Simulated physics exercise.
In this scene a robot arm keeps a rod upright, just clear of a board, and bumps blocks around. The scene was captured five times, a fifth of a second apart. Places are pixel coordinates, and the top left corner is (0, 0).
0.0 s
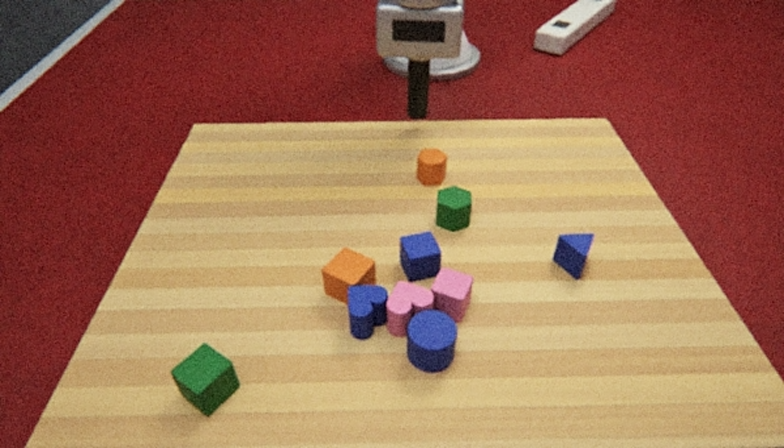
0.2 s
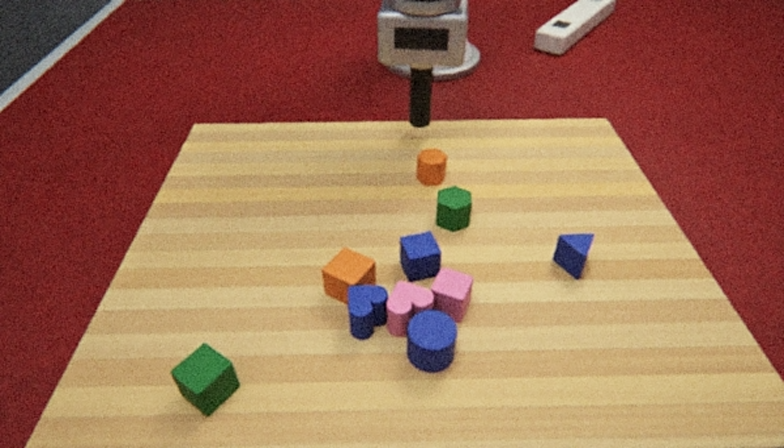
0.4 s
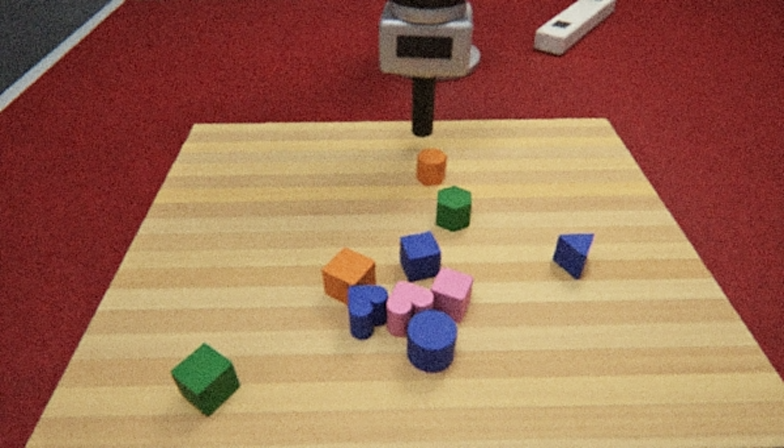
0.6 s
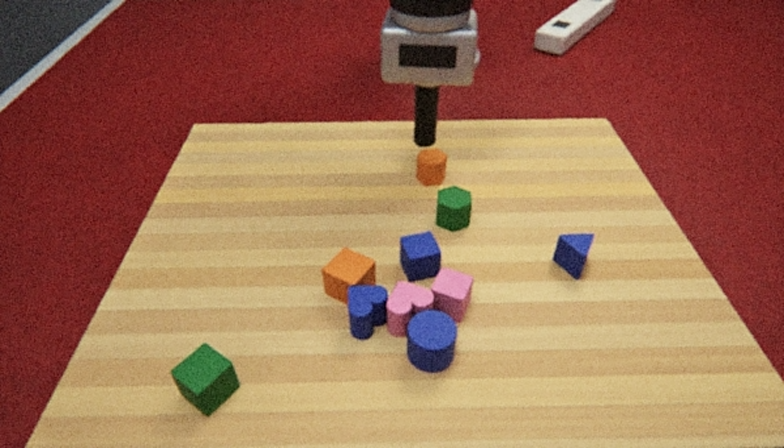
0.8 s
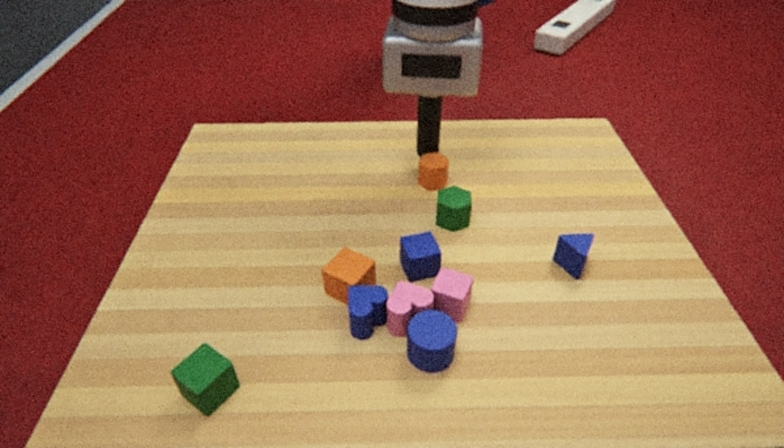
Robot arm with a black rod moving forward over a wooden board and nudging an orange hexagon slightly, other coloured blocks staying still.
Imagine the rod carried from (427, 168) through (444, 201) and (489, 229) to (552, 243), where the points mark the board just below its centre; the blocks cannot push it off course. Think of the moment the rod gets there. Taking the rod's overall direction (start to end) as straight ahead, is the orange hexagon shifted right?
Yes - that is the case.
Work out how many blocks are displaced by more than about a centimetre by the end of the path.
Two get moved.
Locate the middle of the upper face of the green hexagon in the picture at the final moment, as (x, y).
I predict (481, 247).
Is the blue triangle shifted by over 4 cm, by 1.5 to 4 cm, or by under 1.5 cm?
Once the path is done, the blue triangle lies within 1.5 cm of its present place.
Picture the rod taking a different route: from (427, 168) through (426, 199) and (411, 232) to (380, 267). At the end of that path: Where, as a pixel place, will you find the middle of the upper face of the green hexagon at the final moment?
At pixel (476, 220).
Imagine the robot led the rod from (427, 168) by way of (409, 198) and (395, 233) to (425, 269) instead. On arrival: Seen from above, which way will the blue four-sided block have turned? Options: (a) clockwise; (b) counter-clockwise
Letter b.
On the path given first. One third of the way, rod at (446, 185); orange hexagon at (455, 194); green hexagon at (466, 214).
Two thirds of the way, rod at (492, 212); orange hexagon at (492, 225), turned 35° clockwise; green hexagon at (481, 246), turned 50° clockwise.
At the end, rod at (557, 226); orange hexagon at (495, 226), turned 40° clockwise; green hexagon at (481, 247), turned 55° clockwise; blue triangle not moved.
